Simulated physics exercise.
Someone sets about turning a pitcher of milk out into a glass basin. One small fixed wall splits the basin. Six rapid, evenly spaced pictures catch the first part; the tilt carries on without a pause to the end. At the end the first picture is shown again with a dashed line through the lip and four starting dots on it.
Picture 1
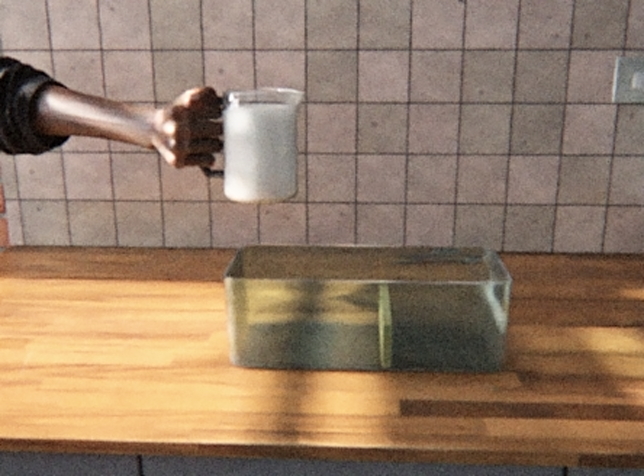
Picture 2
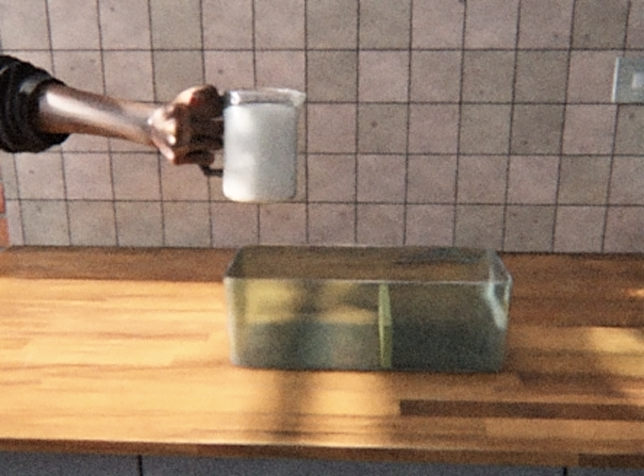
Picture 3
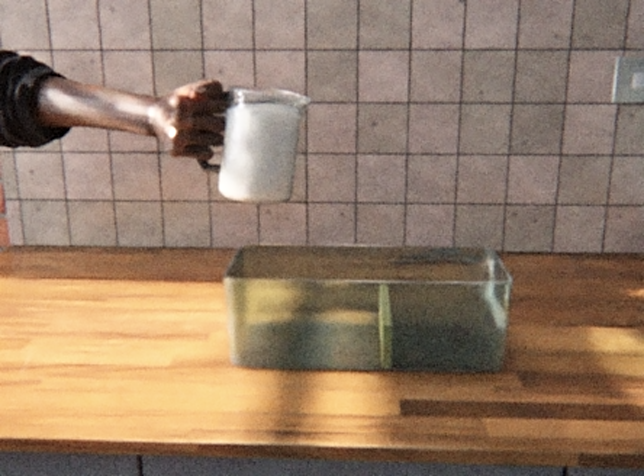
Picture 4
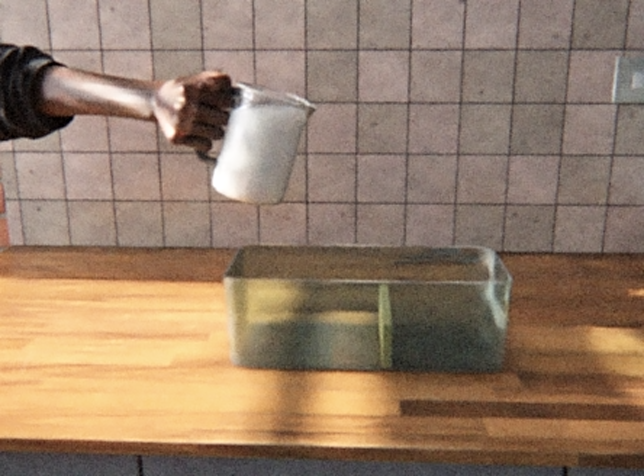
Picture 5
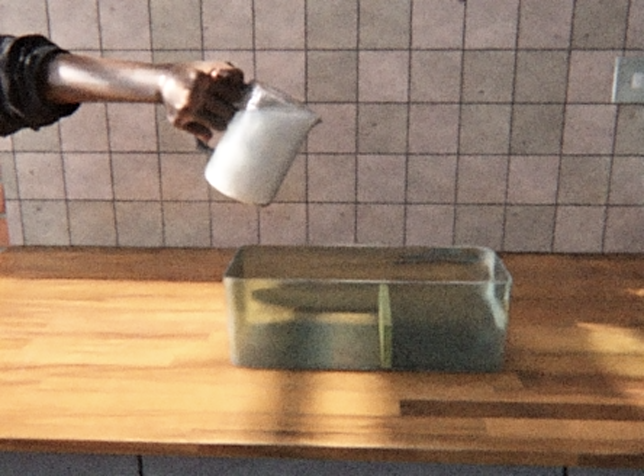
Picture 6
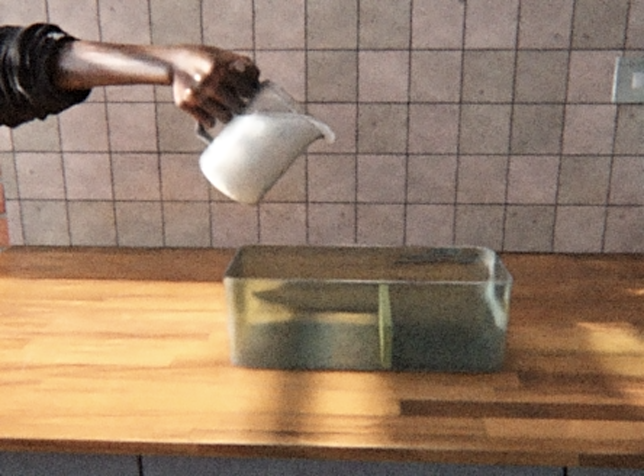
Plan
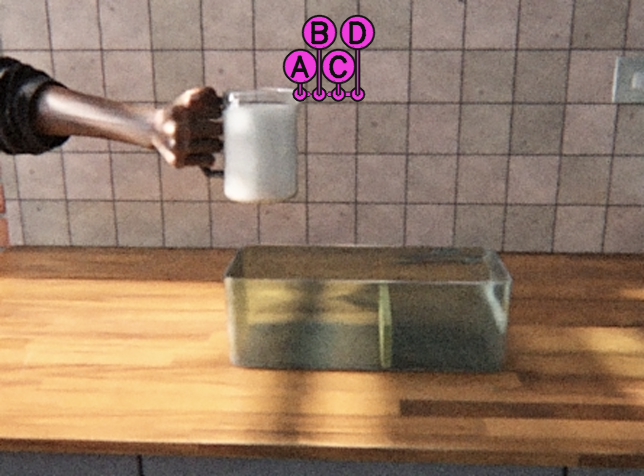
The clip opens with a hand at left holding an upright pitcher of milk above a clear glass basin on a wooden counter. The hand gradually tilts the pitcher to the right, steeper and steeper, until milk reaches the lip and just begins to come over it.
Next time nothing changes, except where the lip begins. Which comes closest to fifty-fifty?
B is best.
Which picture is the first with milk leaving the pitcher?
In picture 6.
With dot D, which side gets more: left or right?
The right one.
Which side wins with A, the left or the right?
The left one.
On the marked copy, A at (300, 94); B at (319, 94); C at (338, 94); D at (357, 94).
Choosing A, about 89 % ends left of the wall and 6 % right of it; 5 % is lost outside.
Choosing B, about 52 % ends left of the wall and 48 % right of it.
Choosing C, about 13 % ends left of the wall and 86 % right of it.
Choosing D, about 2 % ends left of the wall and 96 % right of it.
